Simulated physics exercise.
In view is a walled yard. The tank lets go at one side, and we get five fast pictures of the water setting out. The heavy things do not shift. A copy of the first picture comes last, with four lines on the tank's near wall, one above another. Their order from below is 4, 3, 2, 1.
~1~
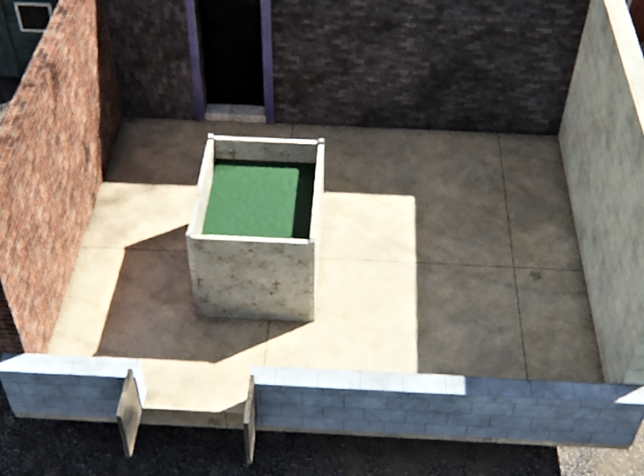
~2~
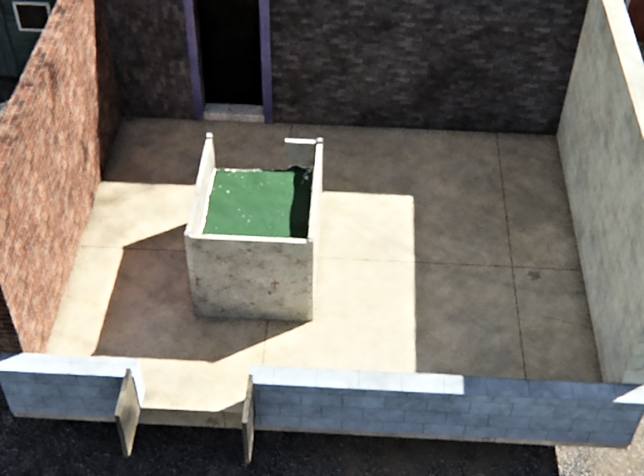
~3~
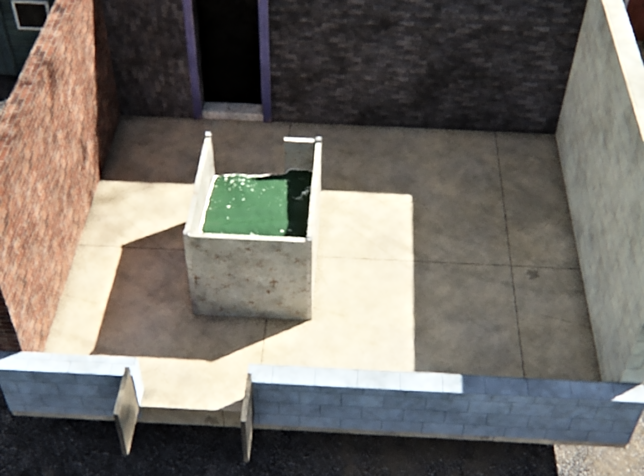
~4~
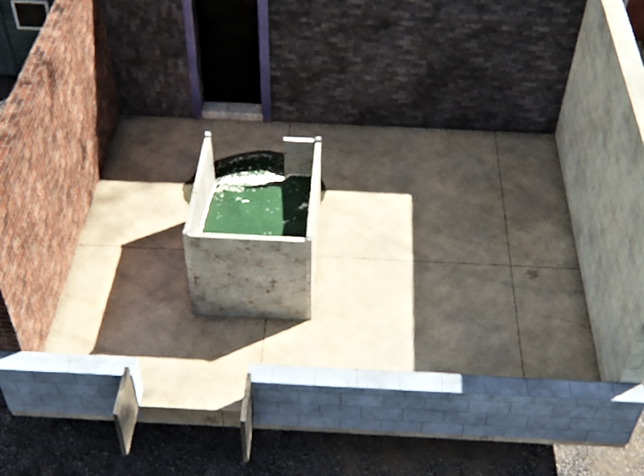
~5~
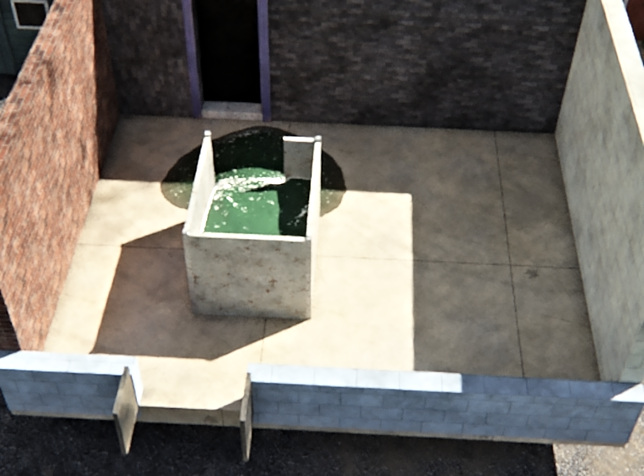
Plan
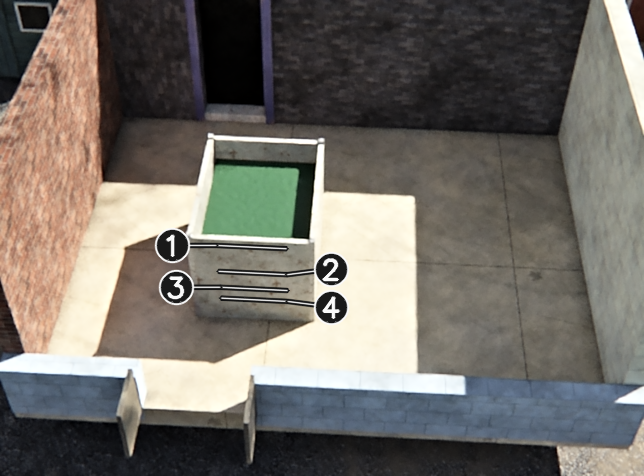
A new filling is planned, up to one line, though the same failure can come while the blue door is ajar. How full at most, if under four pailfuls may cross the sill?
4.
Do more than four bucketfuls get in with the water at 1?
Yes, it does.
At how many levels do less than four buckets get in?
One of them.
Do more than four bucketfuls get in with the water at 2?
Yes, that goes wrong.
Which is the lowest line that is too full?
The answer is 3.
On the marked copy, 1 at (251, 247); 2 at (252, 273); 3 at (253, 288); 4 at (254, 299); from the bottom up 4, 3, 2, 1.
With 1, dozens of bucketfuls pour in.
With 2, dozens of bucketfuls pour in.
With 3, about 9 bucketfuls get in.
With 4, a bucket or two gets in.
